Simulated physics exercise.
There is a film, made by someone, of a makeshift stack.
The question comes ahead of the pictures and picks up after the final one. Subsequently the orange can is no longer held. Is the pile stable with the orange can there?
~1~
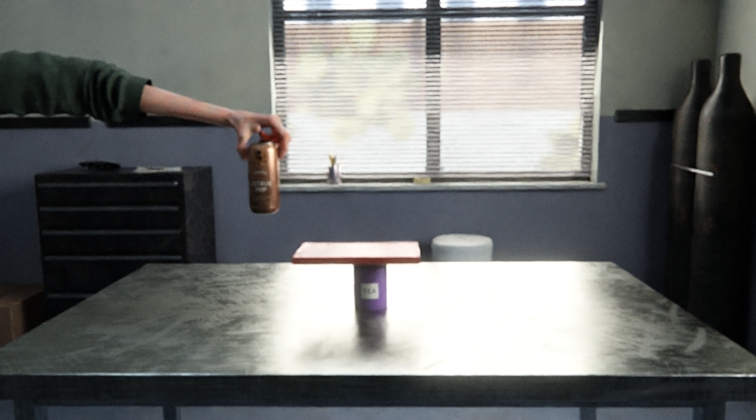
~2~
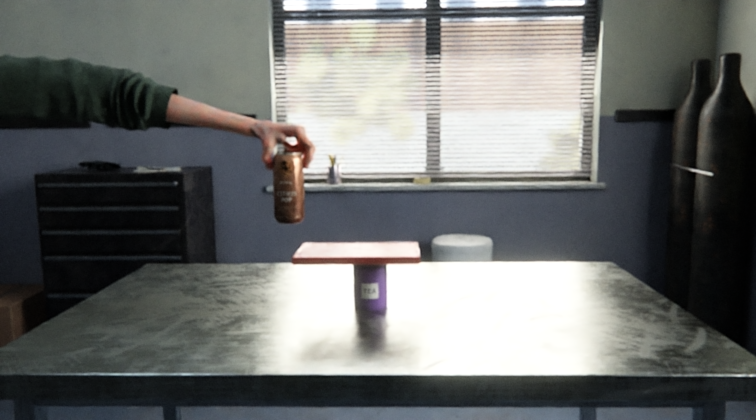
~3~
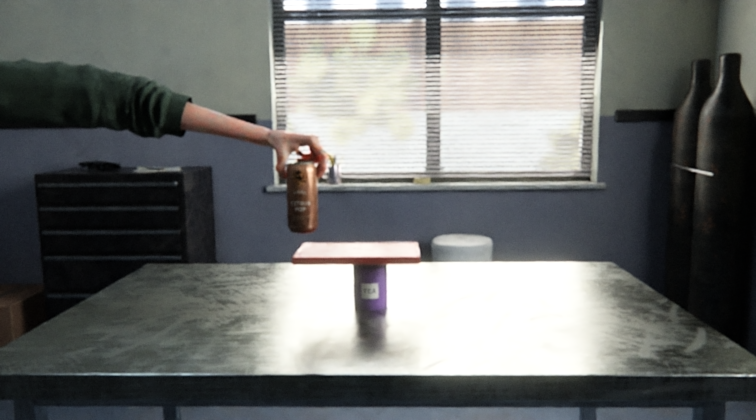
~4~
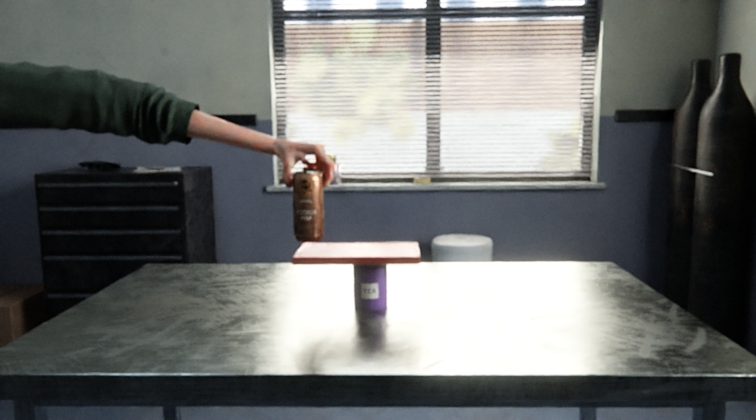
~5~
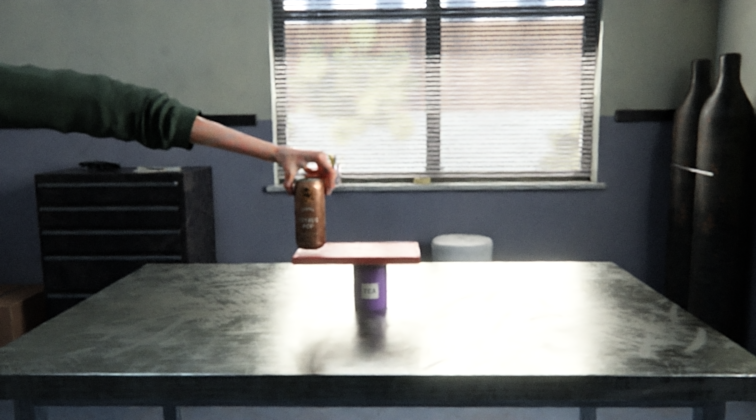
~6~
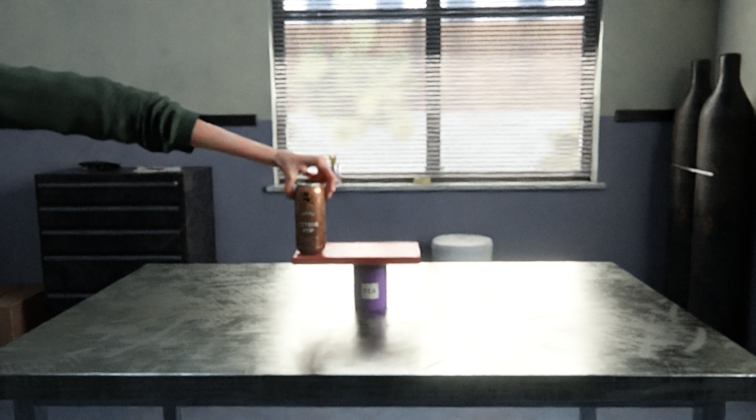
The stack does not carry the load.
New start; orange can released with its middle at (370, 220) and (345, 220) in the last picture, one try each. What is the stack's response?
The stack remains upright with the first try and topples over with the second.
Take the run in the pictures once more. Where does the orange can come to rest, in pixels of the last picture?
About (241, 290).
Then, 0.30 s later than the last frame, orange can now fallen; red lid tilted by 61°.
Then, 0.40 s later than the last frame, red lid tilted by 73°.
Then, 0.60 s later than the last frame, red lid tilted by 65°.
Then, 1.00 s later than the last frame, red lid now fallen.
When it is over, fallen, orange can and red lid; purple jar as before. End places, in pixels of the last picture, orange can near (240, 290). The stack comes apart.
